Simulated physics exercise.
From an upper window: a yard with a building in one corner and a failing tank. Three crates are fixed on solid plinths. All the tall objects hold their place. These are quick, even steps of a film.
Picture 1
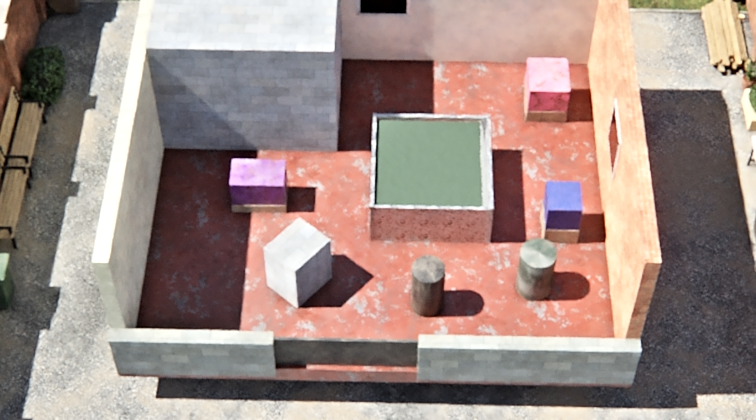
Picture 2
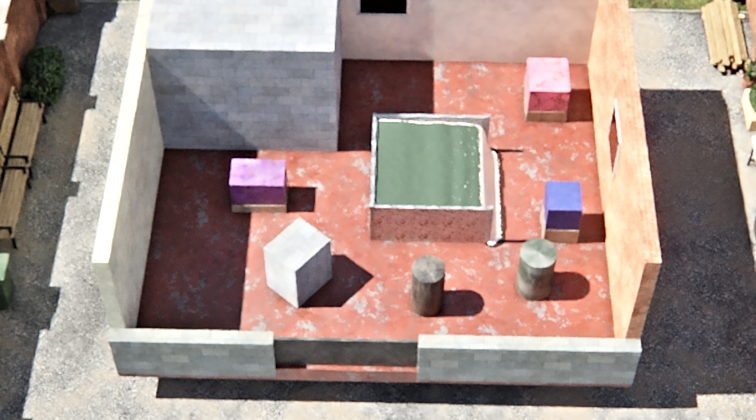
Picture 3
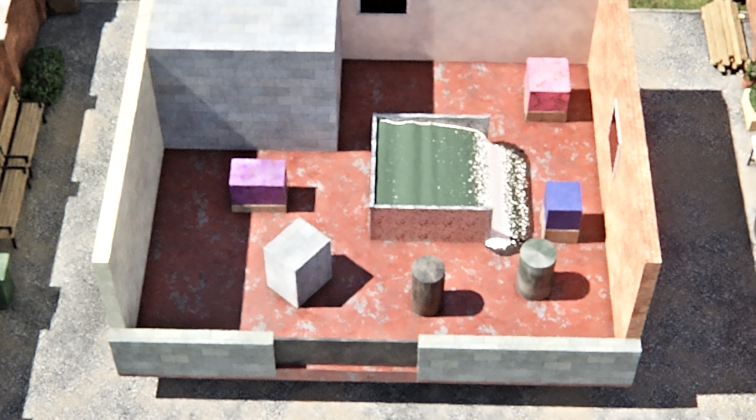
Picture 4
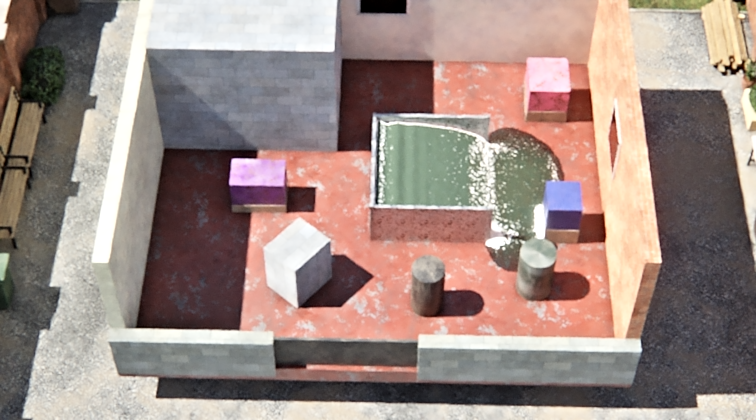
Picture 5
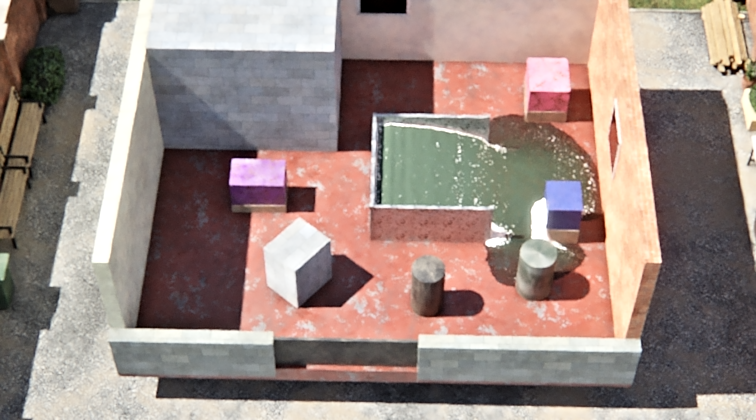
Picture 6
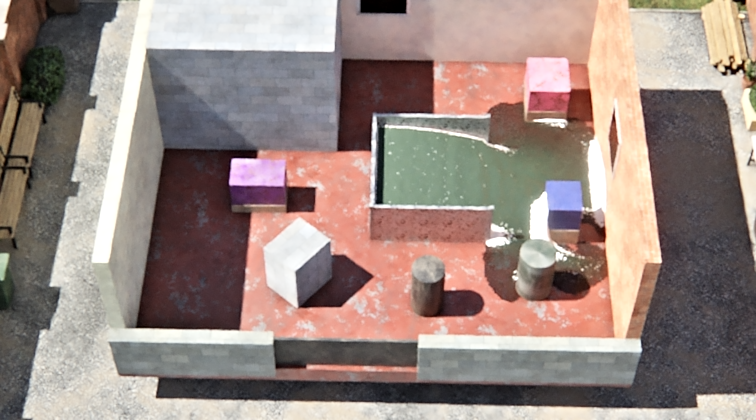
The clip shows a walled yard with colored blocks, two cylinders and a tank of green water; the tank's right side opens and water pours out, spreading rightward across the red floor around the blue block and a cylinder.
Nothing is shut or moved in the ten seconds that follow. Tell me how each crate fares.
One by one: The purple crate keeps dry; the blue crate is soaked; the pink crate is soaked.
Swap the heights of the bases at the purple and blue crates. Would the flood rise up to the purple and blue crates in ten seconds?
My reading: Purple crate is safe; blue crate is wetted.
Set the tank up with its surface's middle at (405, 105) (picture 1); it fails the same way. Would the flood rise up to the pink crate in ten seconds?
One by one: Pink crate ends up wet.
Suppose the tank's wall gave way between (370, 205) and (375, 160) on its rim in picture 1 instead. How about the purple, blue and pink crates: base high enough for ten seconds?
One by one: The purple one is soaked; the blue one escapes it; the pink one is safe.
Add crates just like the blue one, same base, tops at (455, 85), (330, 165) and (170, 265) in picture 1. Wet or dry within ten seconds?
In turn: Keeps dry, stays dry, remains dry.
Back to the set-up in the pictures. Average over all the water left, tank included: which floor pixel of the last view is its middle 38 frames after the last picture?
At about (433, 206).
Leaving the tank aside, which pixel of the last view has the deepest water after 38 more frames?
Close to (403, 76).
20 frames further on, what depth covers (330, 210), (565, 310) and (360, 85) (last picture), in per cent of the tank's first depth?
In that order: 0, 10 and 8 per cent.
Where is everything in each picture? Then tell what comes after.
In the first frame, still water in the tank at (431, 163).
In the second frame, water pours out at (486, 186) and has run to (490, 245).
In the third frame, the front is at (508, 251), out from the gap at (486, 186).
In the fourth frame, the front is at a hidden place, out from the gap at (485, 187).
In the fifth frame, the front is at (575, 264), out from the gap at (485, 188).
In the sixth frame, the front is at (601, 276), out from the gap at (485, 188).
A moment on, water covers 25 % of the floor; the purple crate not reached, the blue crate water round its plinth, the pink crate water round its plinth.
Next, water covers 35 % of the floor; the purple crate not reached, the blue crate water round its plinth, the pink crate water round its plinth.
Then, water covers 65 % of the floor; the purple crate not reached, the blue crate water round its plinth, the pink crate water round its plinth.
Later, water covers 90 % of the floor; the purple crate water round its plinth, the blue crate water round its plinth, the pink crate water round its plinth.
In the end, water covers 100 % of the floor; the purple crate stayed above the water, the blue crate was topped, the pink crate was topped.
